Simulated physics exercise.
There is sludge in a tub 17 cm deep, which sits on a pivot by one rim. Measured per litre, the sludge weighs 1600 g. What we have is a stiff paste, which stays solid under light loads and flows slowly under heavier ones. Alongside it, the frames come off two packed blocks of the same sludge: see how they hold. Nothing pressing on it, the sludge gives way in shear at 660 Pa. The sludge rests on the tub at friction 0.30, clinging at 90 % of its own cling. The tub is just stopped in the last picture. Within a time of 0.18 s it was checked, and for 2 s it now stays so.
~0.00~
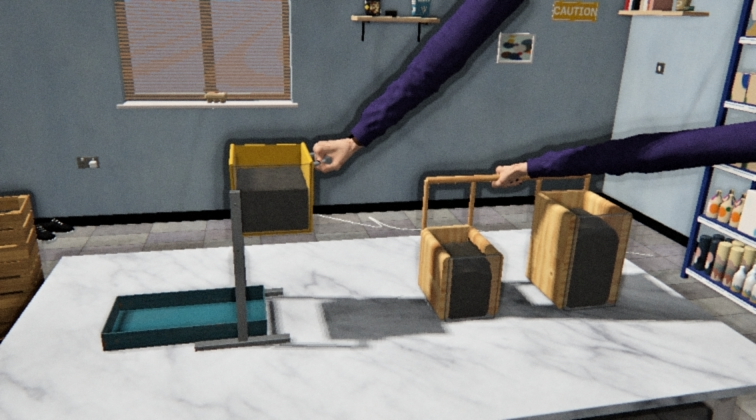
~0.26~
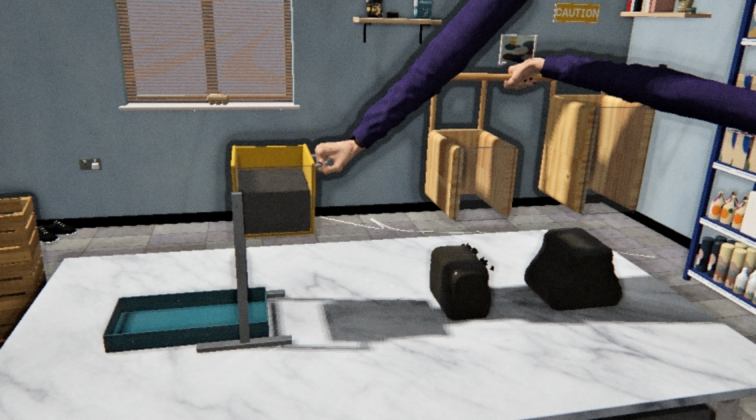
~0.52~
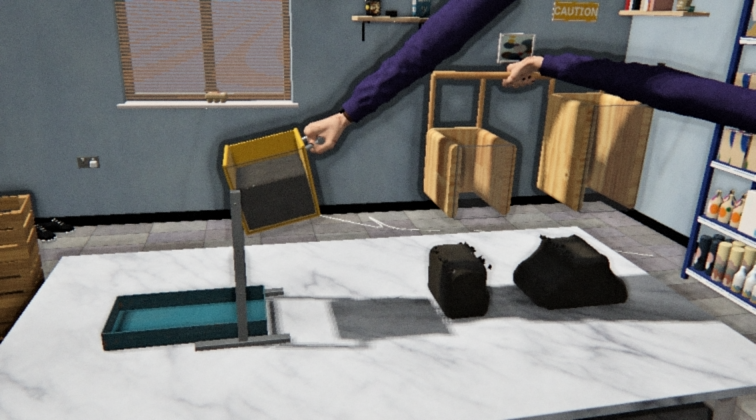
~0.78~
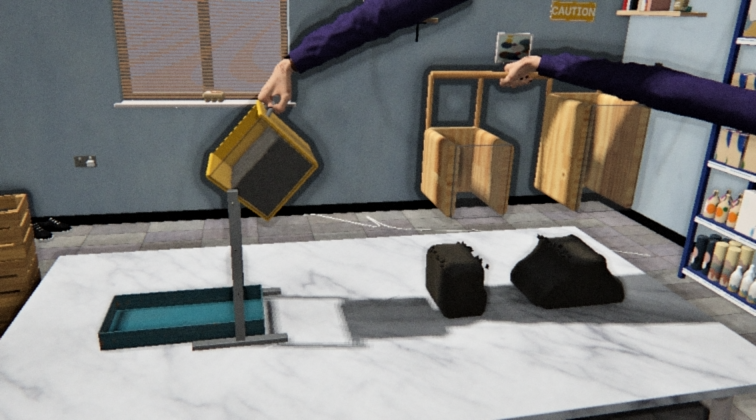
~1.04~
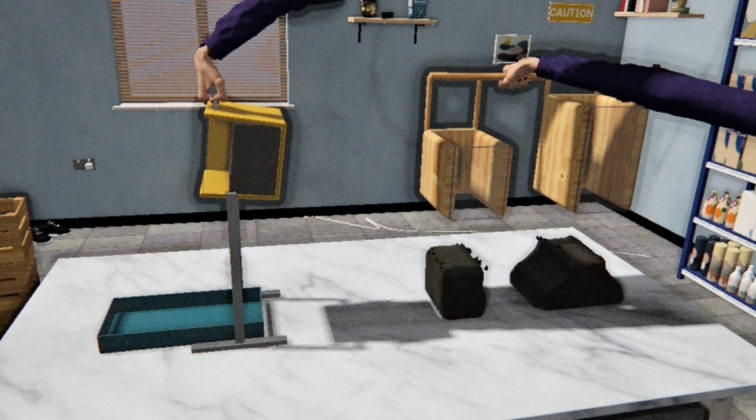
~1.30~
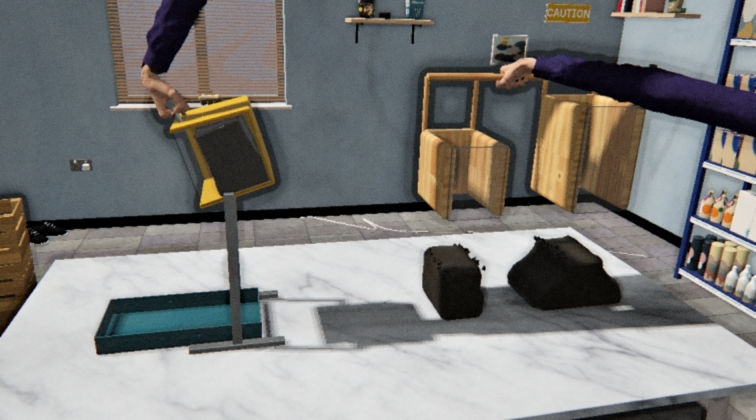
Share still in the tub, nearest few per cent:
47 %.
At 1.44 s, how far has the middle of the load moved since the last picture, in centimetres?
The change is near 5 cm.
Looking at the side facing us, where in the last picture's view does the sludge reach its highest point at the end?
Peak location: Approx. (241, 167).
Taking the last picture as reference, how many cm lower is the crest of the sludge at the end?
Roughly 11 cm.
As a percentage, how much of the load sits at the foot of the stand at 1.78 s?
I'd say close to 0 per cent of it.
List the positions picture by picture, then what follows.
The first picture shows handle-side rim at (310, 163), tilt 0 degrees; crest of the sludge at (241, 190); block heights 16 cm, 25 cm (left to right).
The second picture shows handle-side rim at (311, 165), tilt 0 degrees; crest of the sludge at (243, 192); block heights 15 cm, 19 cm (left to right).
The third picture shows handle-side rim at (301, 148), tilt 13 degrees; crest of the sludge at (302, 174); block heights 15 cm, 16 cm (left to right).
The fourth picture shows handle-side rim at (259, 118), tilt 48 degrees; crest of the sludge at (281, 139); block heights 15 cm, 16 cm (left to right).
The fifth picture shows handle-side rim at (206, 118), tilt 83 degrees; crest of the sludge at (238, 124); block heights 15 cm, 16 cm (left to right).
The sixth picture shows handle-side rim at (172, 133), tilt 106 degrees; crest of the sludge at (239, 121); block heights 15 cm, 16 cm (left to right).
After 1.44 s, the tub is at 106 degrees and holds 98 %.
After 1.61 s, the tub is at 106 degrees and holds 55 %.
After 1.78 s, the tub is at 106 degrees and holds 47 %.
After 1.95 s, the tub is at 106 degrees and holds 47 %.
After 3.30 s, the tub is at 106 degrees and holds 47 %.
